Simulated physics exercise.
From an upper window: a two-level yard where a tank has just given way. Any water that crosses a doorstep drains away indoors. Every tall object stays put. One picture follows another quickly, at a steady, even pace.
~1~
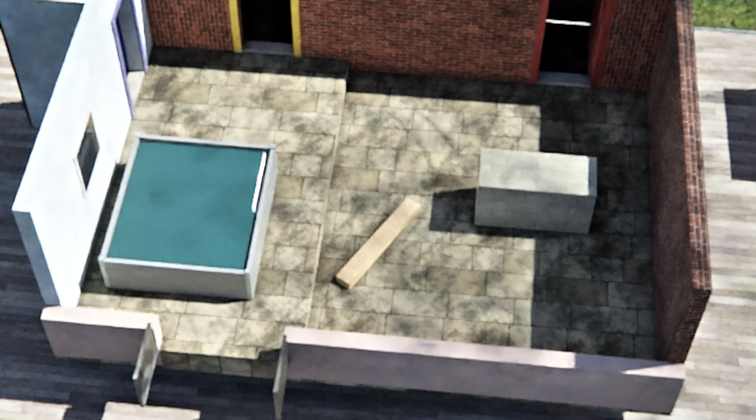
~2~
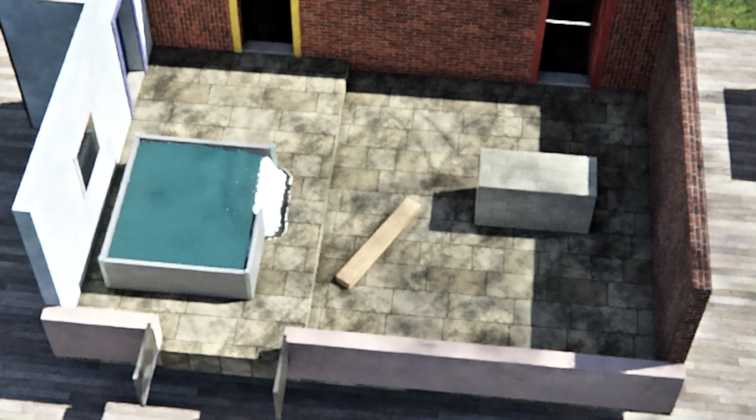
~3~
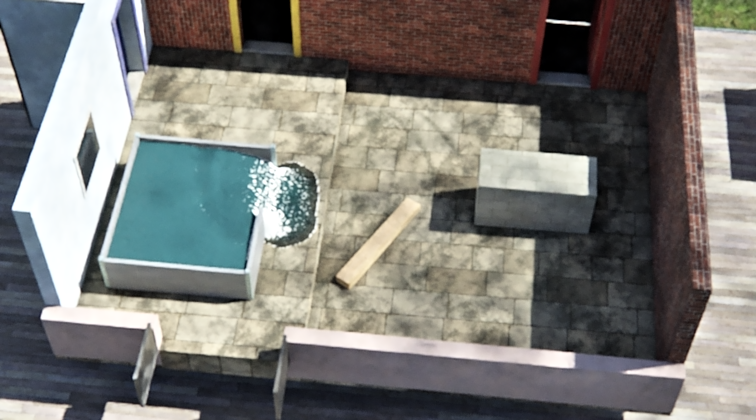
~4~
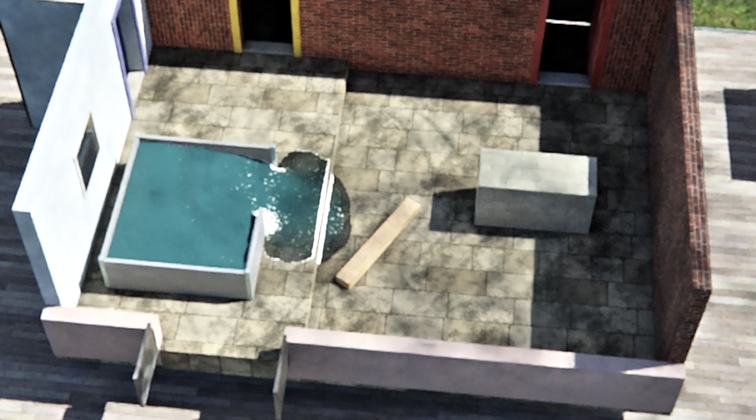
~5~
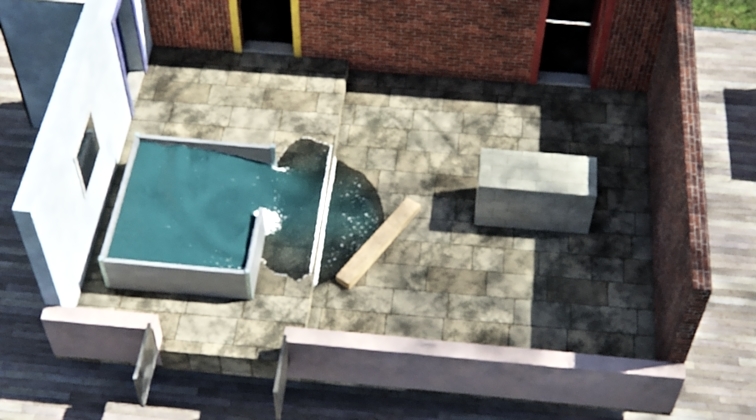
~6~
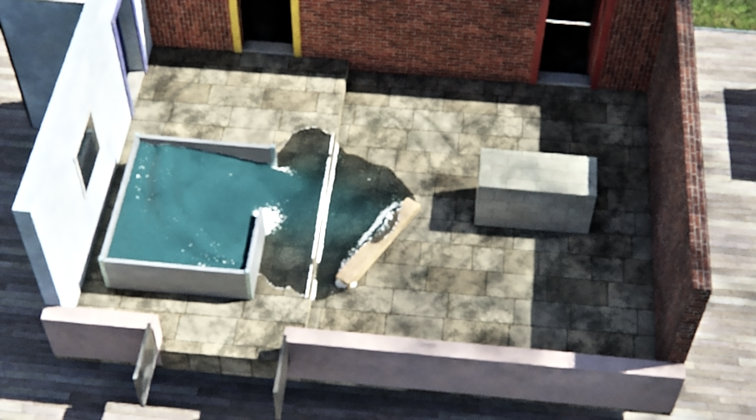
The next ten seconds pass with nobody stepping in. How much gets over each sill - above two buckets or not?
At the blue door, not above two buckets. At the red door, above two buckets. At the yellow door, not above two buckets.
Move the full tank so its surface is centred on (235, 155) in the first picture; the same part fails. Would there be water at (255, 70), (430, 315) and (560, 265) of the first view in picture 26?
First one stays unwetted, next one gets inundated, last one stays unwetted.
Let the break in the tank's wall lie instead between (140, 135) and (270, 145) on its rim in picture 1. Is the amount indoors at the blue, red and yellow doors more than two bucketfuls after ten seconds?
Result per door - blue door: Exceeds; red door: Does not exceed; yellow door: Exceeds.
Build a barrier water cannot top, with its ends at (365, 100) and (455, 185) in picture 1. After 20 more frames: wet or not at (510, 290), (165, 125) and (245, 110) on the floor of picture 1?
The first spot is swamped, the second untouched, the third untouched.
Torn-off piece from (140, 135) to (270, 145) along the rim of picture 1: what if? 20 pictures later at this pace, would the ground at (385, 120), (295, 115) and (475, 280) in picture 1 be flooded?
Respectively: Drenched, drenched and parched.
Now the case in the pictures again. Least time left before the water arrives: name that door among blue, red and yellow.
The red-painted one.
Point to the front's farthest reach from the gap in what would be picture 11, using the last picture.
The flood front should get to about (507, 169).
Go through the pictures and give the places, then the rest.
Still water in the tank at (191, 205), in the first picture.
Water pours out at (267, 197) and has run to (281, 173), in the second picture.
Water pours out at (267, 198) and has run to (301, 237), in the third picture.
The front is at (343, 234), out from the gap at (267, 198), in the fourth picture.
The front is at (378, 234), out from the gap at (267, 198), in the fifth picture.
The front is at (410, 200), out from the gap at (267, 198), in the sixth picture.
A moment on, water covers 20 % of the floor; the blue door not reached, the red door not reached, the yellow door not reached.
Next, water covers 40 % of the floor; the blue door not reached, the red door not reached, the yellow door not reached.
Then, water covers 65 % of the floor; the blue door not reached, the red door under two buckets in, the yellow door not reached.
Later, water covers 65 % of the floor; the blue door not reached, the red door over two buckets in, the yellow door not reached.
In the end, water covers 65 % of the floor; the blue door not reached, the red door over two buckets in, the yellow door not reached.
